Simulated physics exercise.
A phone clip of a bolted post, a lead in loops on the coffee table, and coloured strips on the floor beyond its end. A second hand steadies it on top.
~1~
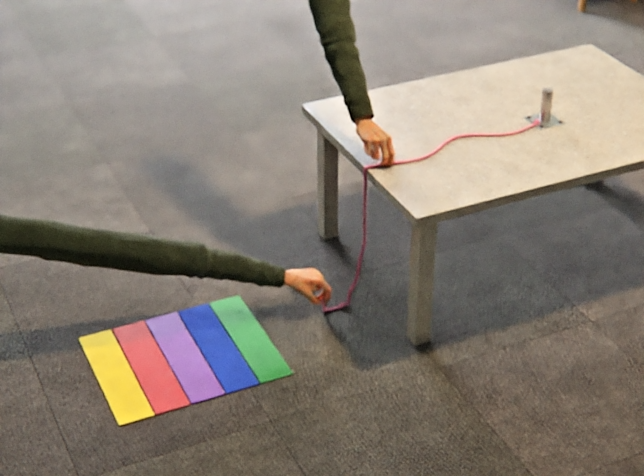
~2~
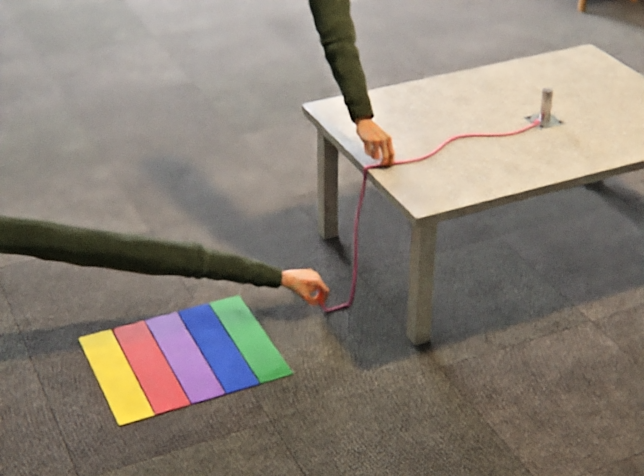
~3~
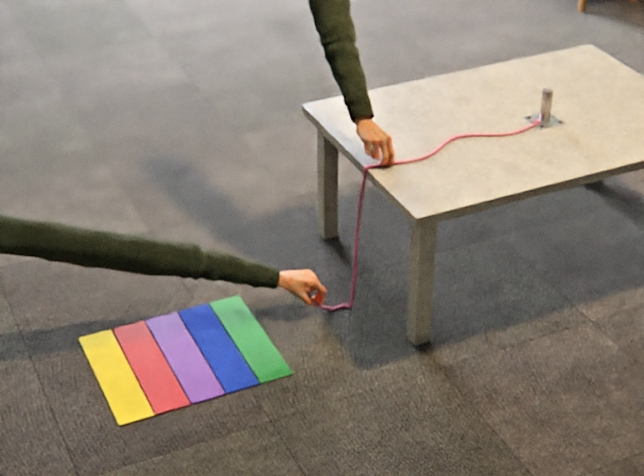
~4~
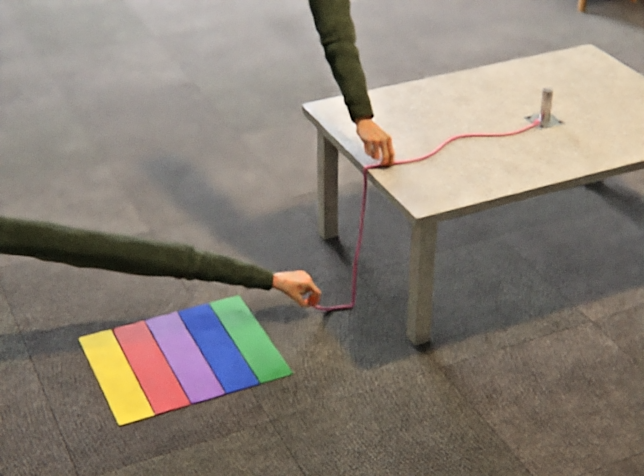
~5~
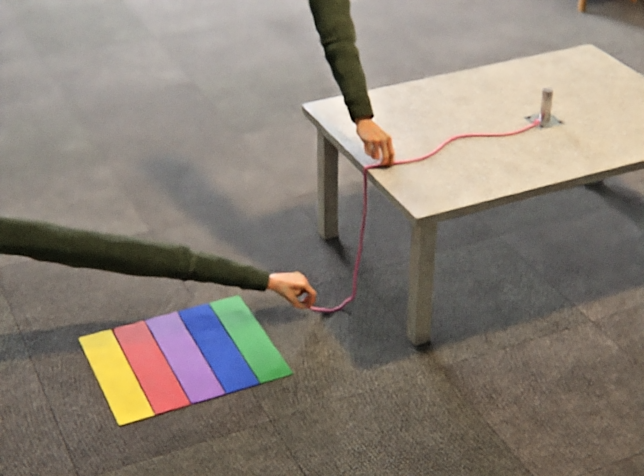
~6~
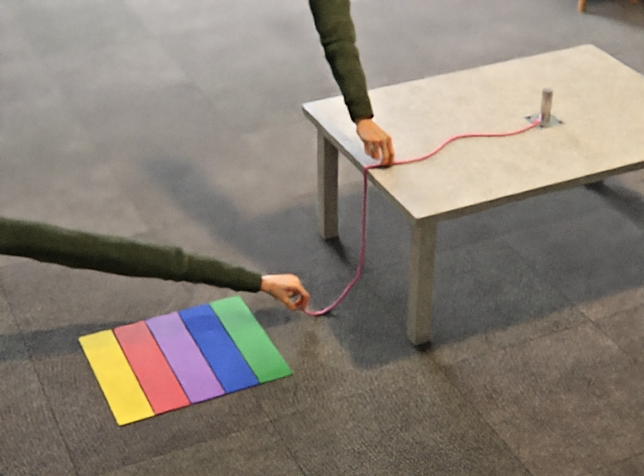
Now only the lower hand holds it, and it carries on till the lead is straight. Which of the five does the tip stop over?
The end stops over the blue strip.
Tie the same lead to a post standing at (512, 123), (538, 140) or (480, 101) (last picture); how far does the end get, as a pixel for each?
The places are (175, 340), (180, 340) and (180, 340).
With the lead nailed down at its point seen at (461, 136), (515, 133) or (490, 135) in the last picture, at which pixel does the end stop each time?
The places are (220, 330), (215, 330) and (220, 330).
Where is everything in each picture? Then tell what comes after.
The first frame shows end (322, 302); green (267, 363); blue (234, 373); purple (200, 383); red (165, 393); yellow (129, 404).
The second frame shows end (319, 302); lead through (520, 131) (459, 137) (418, 160) (365, 181) (356, 240) (352, 294).
The third frame shows end (317, 303).
The fourth frame shows end (311, 305); lead through (520, 131) (459, 137) (418, 160) (365, 181) (360, 239) (354, 295).
The fifth frame shows end (306, 306).
The sixth frame shows end (300, 308); lead through (520, 131) (459, 137) (418, 160) (365, 181) (364, 238) (346, 293).
Soon after, end near (281, 313); short of the strips.
After that, end near (239, 325); over green.
At the stop, end near (214, 331); over blue. It gets as far as the blue strip.
